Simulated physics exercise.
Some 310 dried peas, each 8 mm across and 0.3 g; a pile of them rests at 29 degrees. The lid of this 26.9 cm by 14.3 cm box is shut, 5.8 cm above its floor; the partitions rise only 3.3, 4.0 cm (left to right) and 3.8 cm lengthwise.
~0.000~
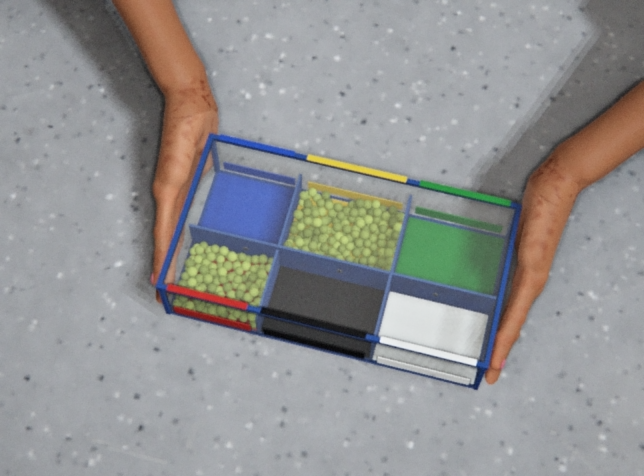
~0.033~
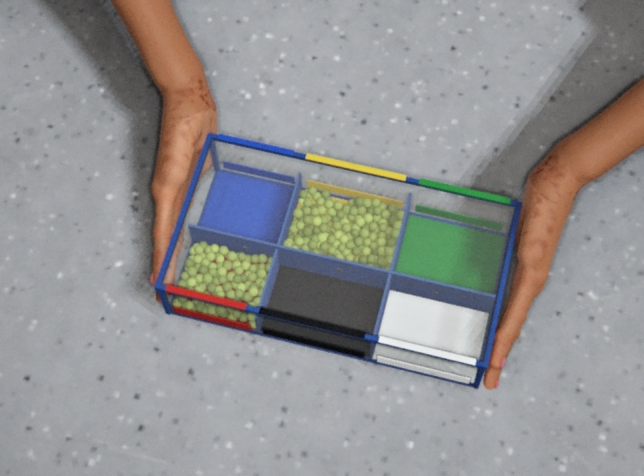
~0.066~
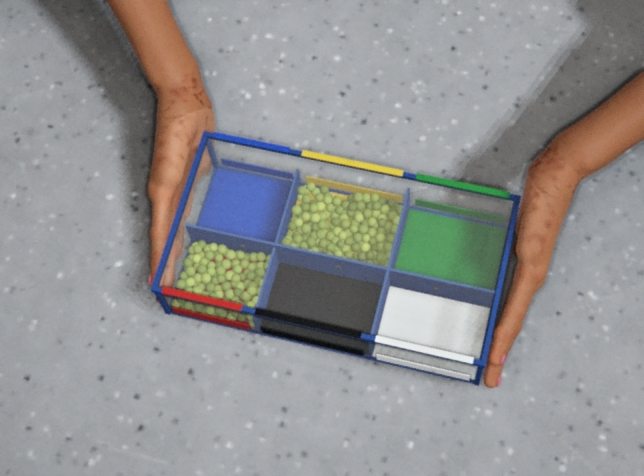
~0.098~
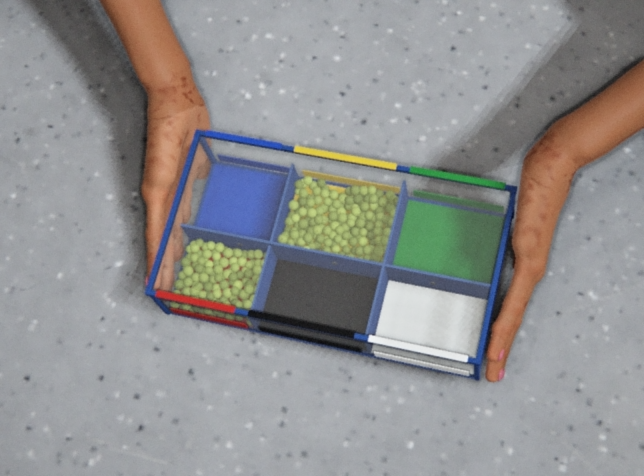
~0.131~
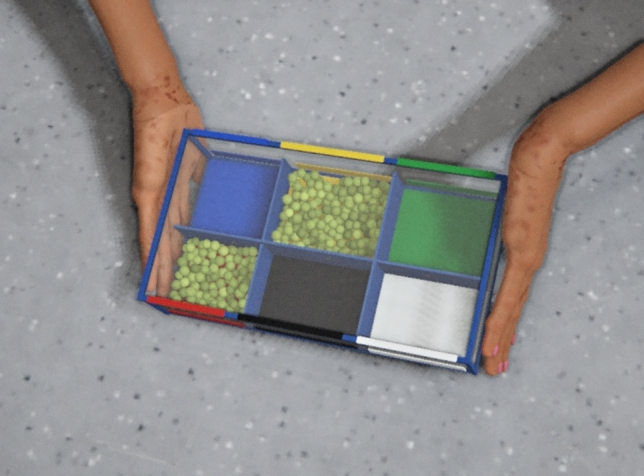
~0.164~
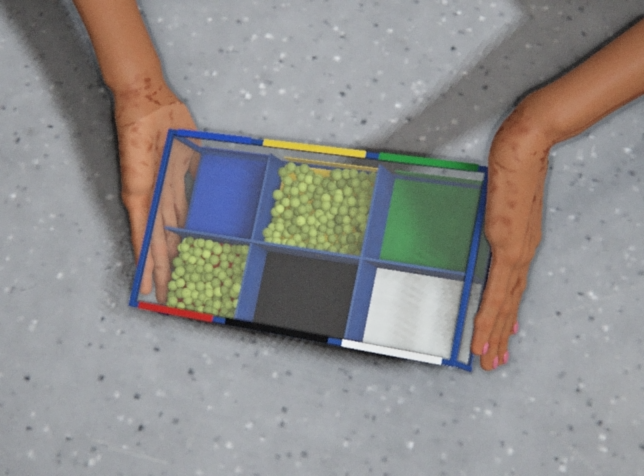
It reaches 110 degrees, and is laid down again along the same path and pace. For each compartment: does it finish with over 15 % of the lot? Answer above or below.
Red above, blue below, green below, yellow below, white below, black below.
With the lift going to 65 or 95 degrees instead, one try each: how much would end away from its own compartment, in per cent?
Some 25 and 45 per cent.
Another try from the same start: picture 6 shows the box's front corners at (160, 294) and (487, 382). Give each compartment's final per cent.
Red 25, blue 0, green 0, yellow 10, white 30, black 30.
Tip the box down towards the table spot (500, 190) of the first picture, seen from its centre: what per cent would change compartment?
Some 50 per cent.
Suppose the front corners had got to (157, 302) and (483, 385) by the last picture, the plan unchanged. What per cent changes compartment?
It would be near 55 per cent.
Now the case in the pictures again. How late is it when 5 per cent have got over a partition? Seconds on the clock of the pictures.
Near 0.50 s.
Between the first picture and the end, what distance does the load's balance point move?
About 7.0 cm.
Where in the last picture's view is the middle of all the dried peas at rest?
At about (218, 281).
Then, at 0.63 s, tilt 109 degrees; red 55 %, blue 10 %, yellow 30 %, black 10 %.
Then, at 0.93 s, tilt 46 degrees; red 85 %, blue 5 %, yellow 5 %, black 5 %.
Then, at 1.34 s, tilt 0 degrees; red 85 %, blue 5 %, yellow 5 %, black 5 %.
In the end, at 1.8 s, red 85 %, blue 5 %, green 0 %, yellow 5 %, white 0 %, black 5 %.
